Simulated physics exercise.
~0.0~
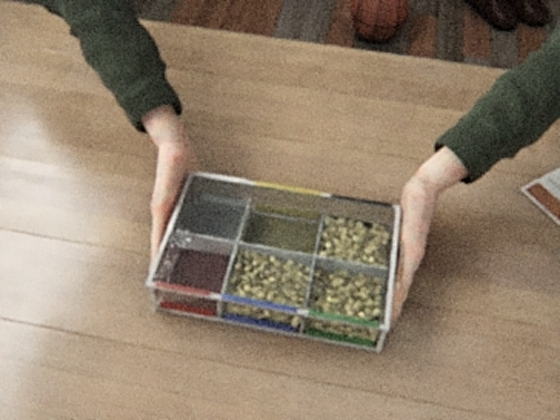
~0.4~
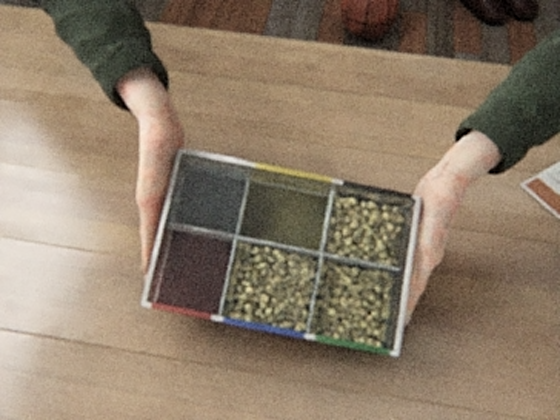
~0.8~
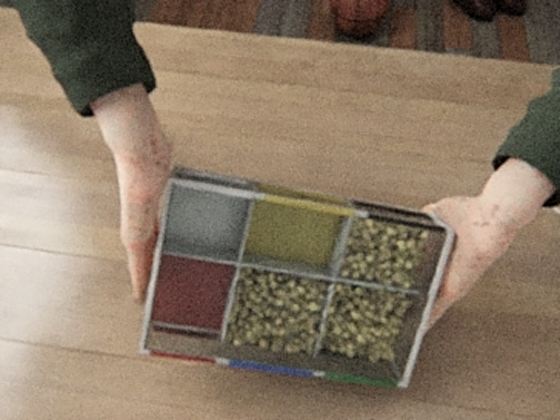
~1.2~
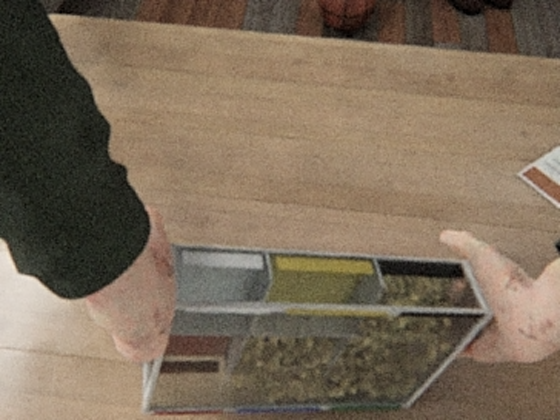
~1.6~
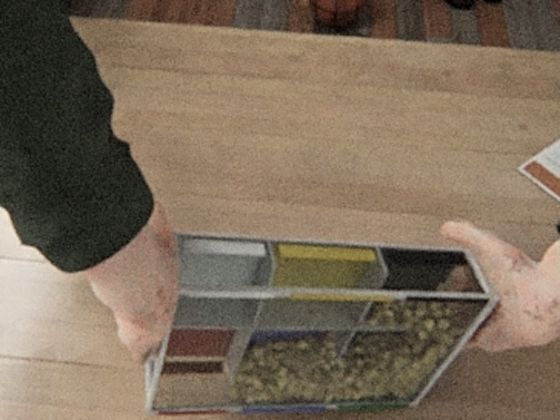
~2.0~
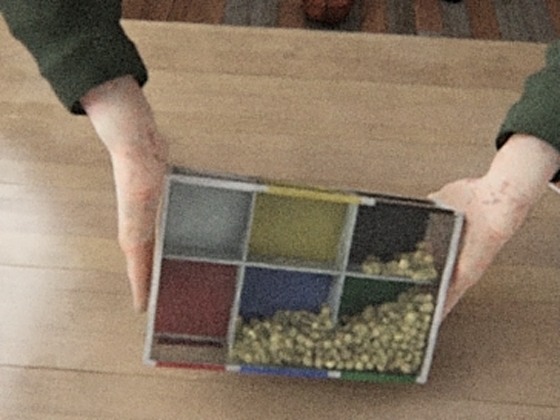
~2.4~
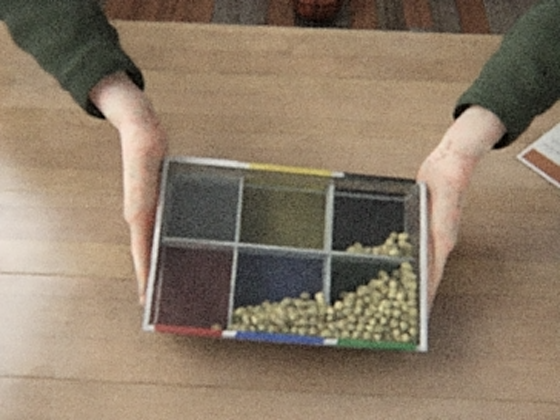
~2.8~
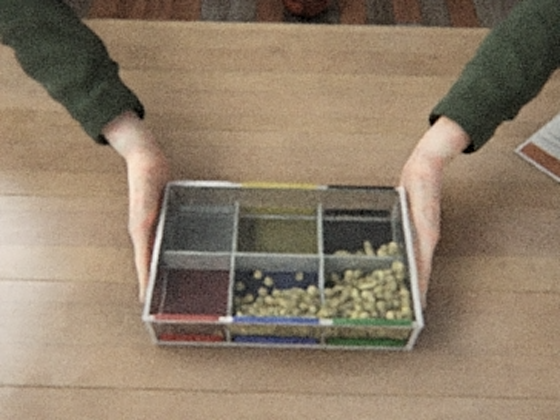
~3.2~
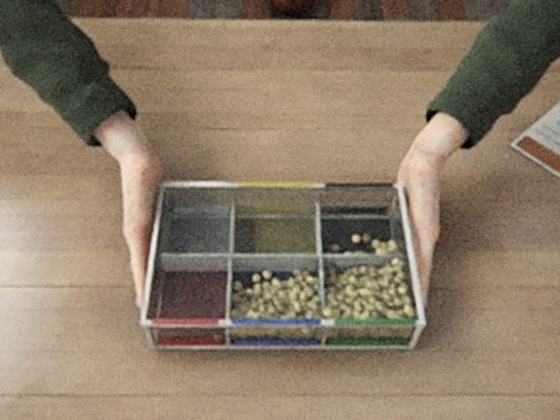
On a wooden table, two hands tilting a clear six-compartment box up and back down, small beans settling mostly in green and blue.
